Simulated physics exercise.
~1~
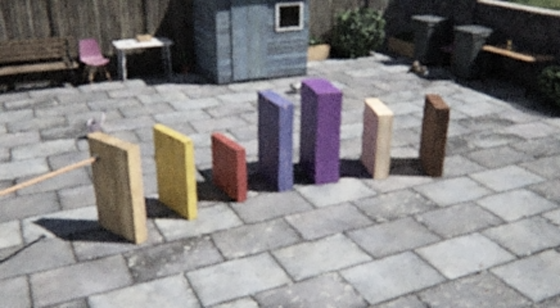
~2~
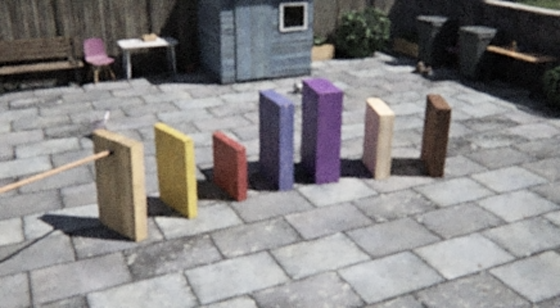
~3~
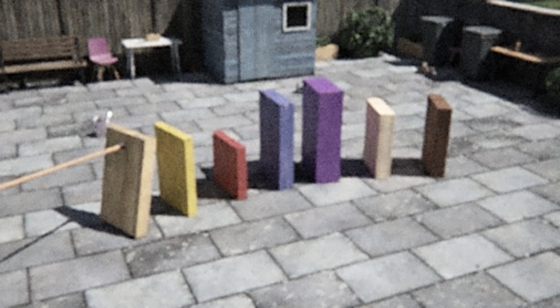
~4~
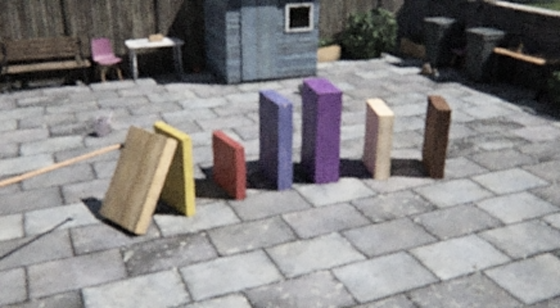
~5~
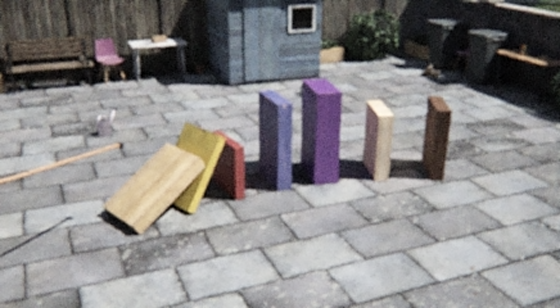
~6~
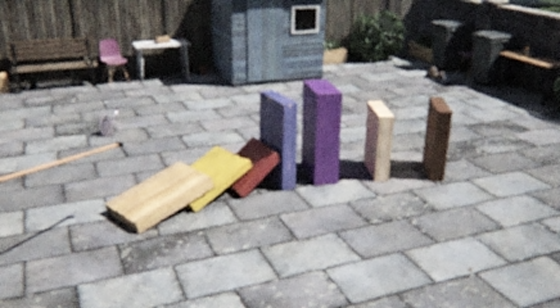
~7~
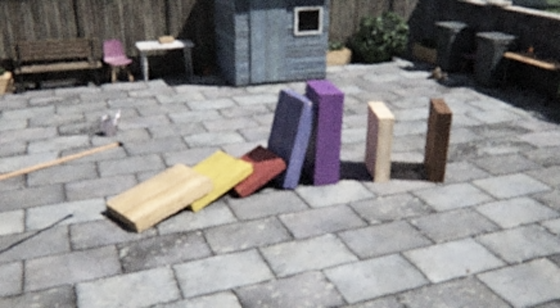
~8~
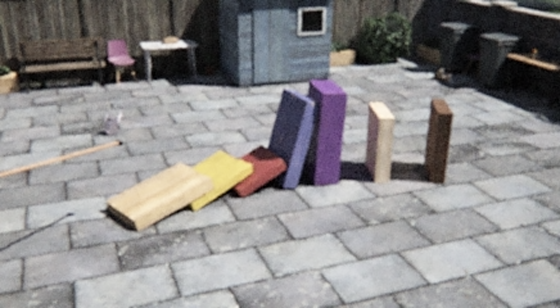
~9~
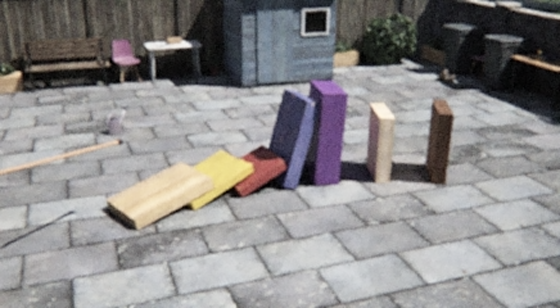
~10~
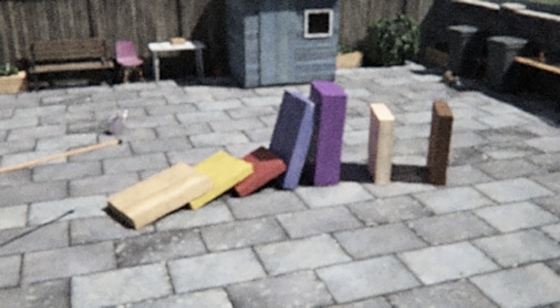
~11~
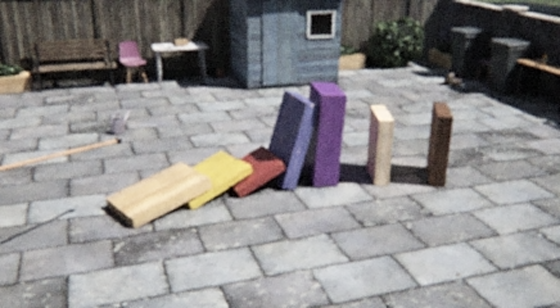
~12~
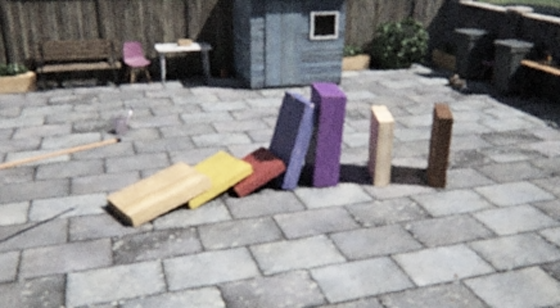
Coloured boards toppling in turn on a paved yard after a pole pushes the first, the blue one stopping against the upright purple.
